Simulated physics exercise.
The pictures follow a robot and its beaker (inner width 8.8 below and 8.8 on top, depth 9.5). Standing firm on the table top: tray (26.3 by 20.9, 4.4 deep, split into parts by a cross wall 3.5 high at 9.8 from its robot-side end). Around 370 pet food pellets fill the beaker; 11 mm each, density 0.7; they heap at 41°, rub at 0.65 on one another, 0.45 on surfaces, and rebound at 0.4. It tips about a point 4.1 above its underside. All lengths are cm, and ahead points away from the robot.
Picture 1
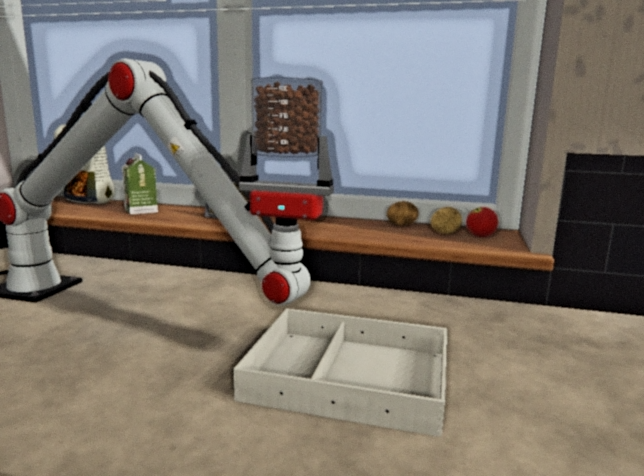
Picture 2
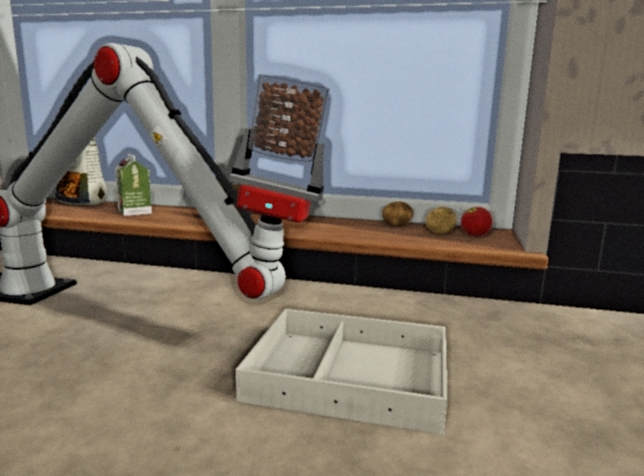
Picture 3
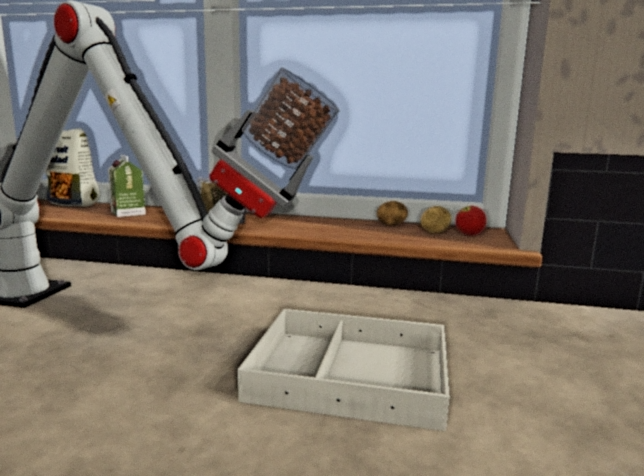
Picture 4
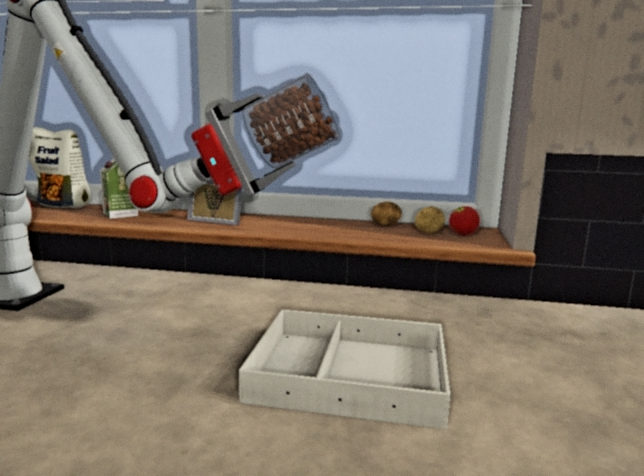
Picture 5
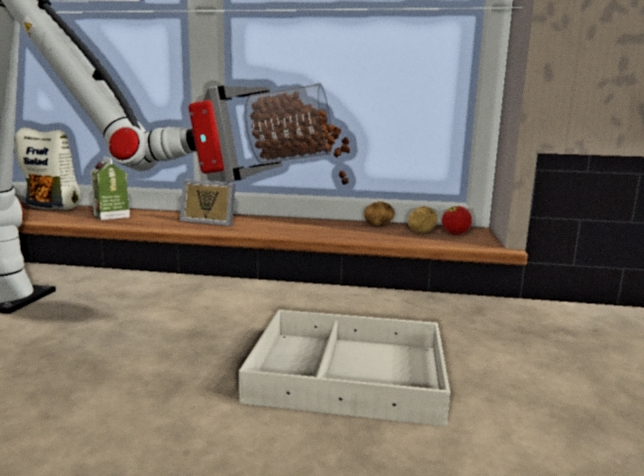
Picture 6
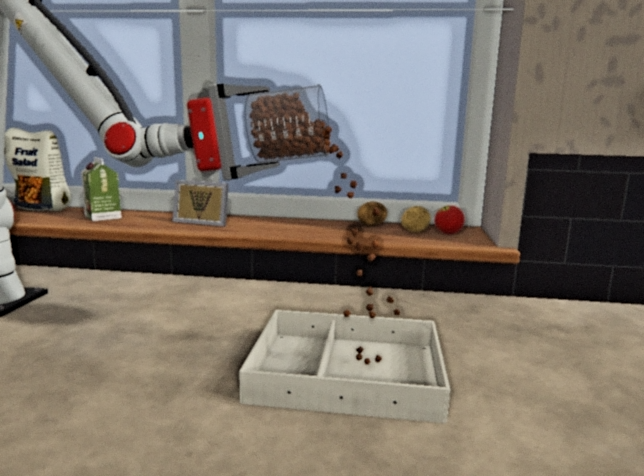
A robot arm held up a clear beaker of brown pellets, drew back to the left while tipping it rightward, and poured some into the right part of a divided white tray.
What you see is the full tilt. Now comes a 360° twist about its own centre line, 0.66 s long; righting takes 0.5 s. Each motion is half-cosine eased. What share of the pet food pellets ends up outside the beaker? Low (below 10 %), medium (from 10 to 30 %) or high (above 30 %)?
A medium share, from 10 to 30 %, ends outside the beaker.
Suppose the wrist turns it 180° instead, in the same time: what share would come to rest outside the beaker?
In that case some 20 per cent.
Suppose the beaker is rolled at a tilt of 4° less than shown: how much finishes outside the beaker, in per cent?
About 15 per cent.
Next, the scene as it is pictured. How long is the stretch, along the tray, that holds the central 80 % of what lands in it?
About 14 cm.
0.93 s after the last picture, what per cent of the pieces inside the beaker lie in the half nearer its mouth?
About 40 per cent.
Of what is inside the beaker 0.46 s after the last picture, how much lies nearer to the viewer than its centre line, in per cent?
About 45 per cent.
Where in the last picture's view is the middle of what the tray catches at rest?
Around (394, 368).
Then, 0.46 s later, tipped 82°, highest piece 40 above the table; 327 in the beaker, 36 in the far-side part, 1 on the table or floor, 7 in flight or on a rim.
Then, 0.93 s later, tipped 36°, highest piece 40 above the table; 298 in the beaker, 62 in the far-side part, 1 on the table or floor, 10 in flight or on a rim.
Then, 1.36 s later, upright, highest piece 42 above the table; 298 in the beaker, 72 in the far-side part, 1 on the table or floor.
Then, 2.06 s later, upright, highest piece 42 above the table; 298 in the beaker, 72 in the far-side part, 1 on the table or floor.
At rest, 298 in the beaker, 72 in the far-side part, 1 on the table or floor. That is 20 % outside the beaker.
